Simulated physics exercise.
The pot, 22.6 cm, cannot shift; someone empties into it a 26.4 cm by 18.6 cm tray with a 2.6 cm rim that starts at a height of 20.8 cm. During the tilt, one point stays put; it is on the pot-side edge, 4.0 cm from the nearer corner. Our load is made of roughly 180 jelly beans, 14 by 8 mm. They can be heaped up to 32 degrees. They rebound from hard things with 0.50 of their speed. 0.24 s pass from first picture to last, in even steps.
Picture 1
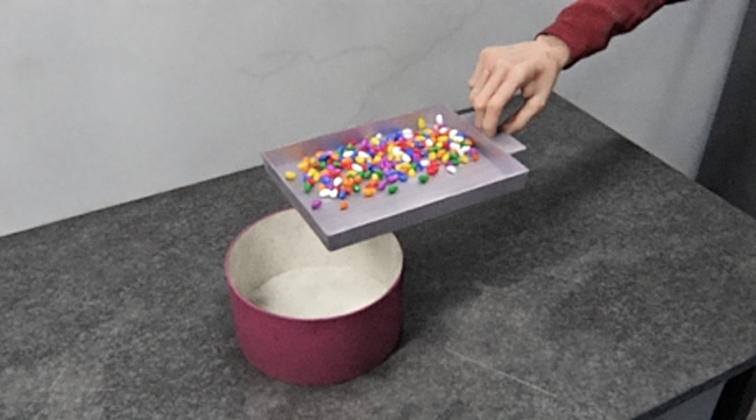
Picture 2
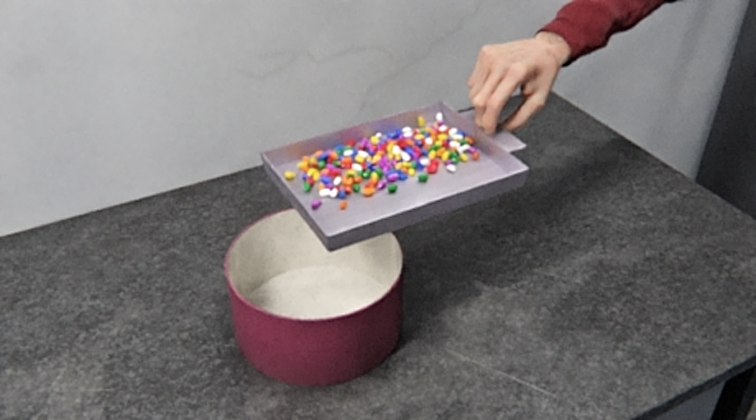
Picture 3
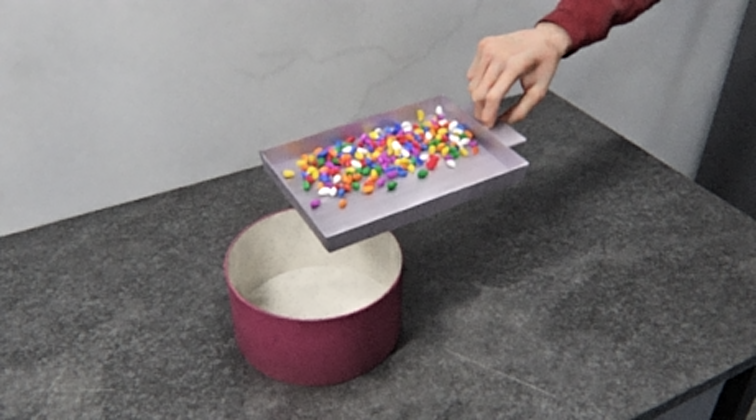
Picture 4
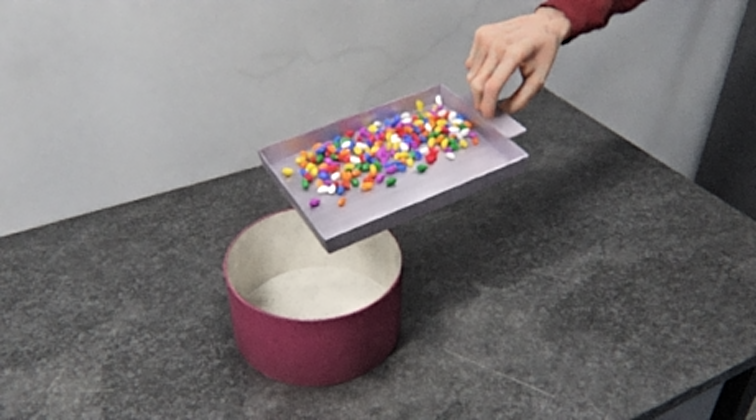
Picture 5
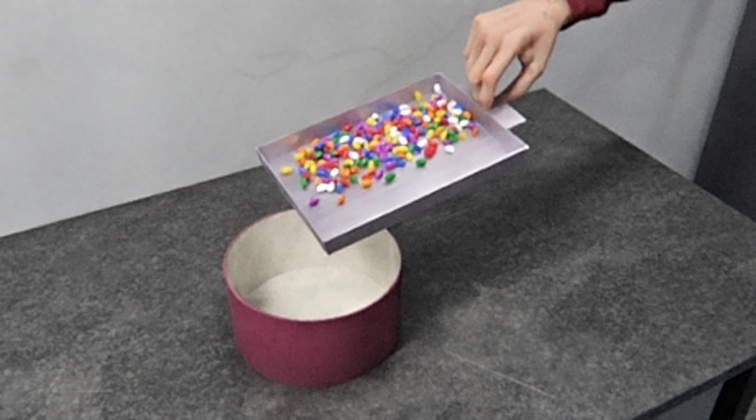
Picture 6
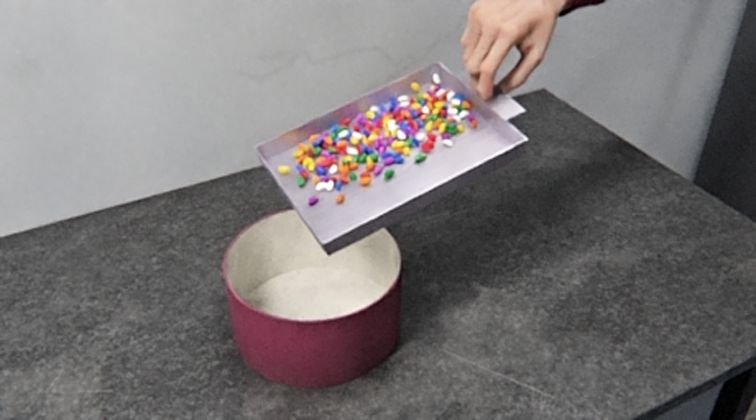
Hand gradually raising the right end of a shallow tray of colourful jelly beans above a dark red pot on a grey surface.
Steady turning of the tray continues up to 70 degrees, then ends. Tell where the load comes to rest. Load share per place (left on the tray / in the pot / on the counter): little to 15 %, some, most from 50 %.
Left on the tray: Most; pot: Little; counter: Some.
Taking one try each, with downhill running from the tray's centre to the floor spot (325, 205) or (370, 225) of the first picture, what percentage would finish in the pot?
The share comes to roughly 10 in a hundred, then roughly 0 in a hundred.
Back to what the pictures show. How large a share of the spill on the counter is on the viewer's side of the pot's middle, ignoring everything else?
Estimate: Close to 90 per cent of the pieces.
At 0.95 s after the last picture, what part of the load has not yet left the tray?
Estimate: About 75 percent.
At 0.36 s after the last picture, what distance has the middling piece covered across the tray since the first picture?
About 6 cm.
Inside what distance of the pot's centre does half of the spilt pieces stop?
32 cm.
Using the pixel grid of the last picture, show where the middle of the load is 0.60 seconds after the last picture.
Load centre: About (309, 211) px.
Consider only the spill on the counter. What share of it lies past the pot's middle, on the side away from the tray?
Around 90 in a hundred.
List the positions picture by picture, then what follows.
The first picture shows tray tilt 0 degrees, front corners at (329, 233) and (525, 170); middle of the pieces at (392, 157); pot at (316, 257).
The second picture shows tray tilt 1 degrees, front corners at (329, 234) and (525, 168); middle of the pieces at (392, 156).
The third picture shows tray tilt 3 degrees, front corners at (328, 235) and (525, 163); middle of the pieces at (391, 152).
The fourth picture shows tray tilt 6 degrees, front corners at (326, 237) and (525, 155), lowest corner left front; middle of the pieces at (390, 145).
The fifth picture shows tray tilt 10 degrees, front corners at (325, 239) and (524, 146), lowest corner left front; middle of the pieces at (389, 139).
The sixth picture shows tray tilt 14 degrees, front corners at (324, 241) and (524, 139), lowest corner left front; middle of the pieces at (381, 137); pot at (313, 258).
Then, 0.36 s after the last picture, tilt 41 degrees; the tray holds 100 %, the pot 0 %.
Then, 0.60 s after the last picture, tilt 59 degrees; the tray holds 95 %, the pot 0 %.
Then, 0.95 s after the last picture, tilt 70 degrees; the tray holds 75 %, the pot 0 %.
In the end, tray 70 %, pot 0 %, counter 25 %.
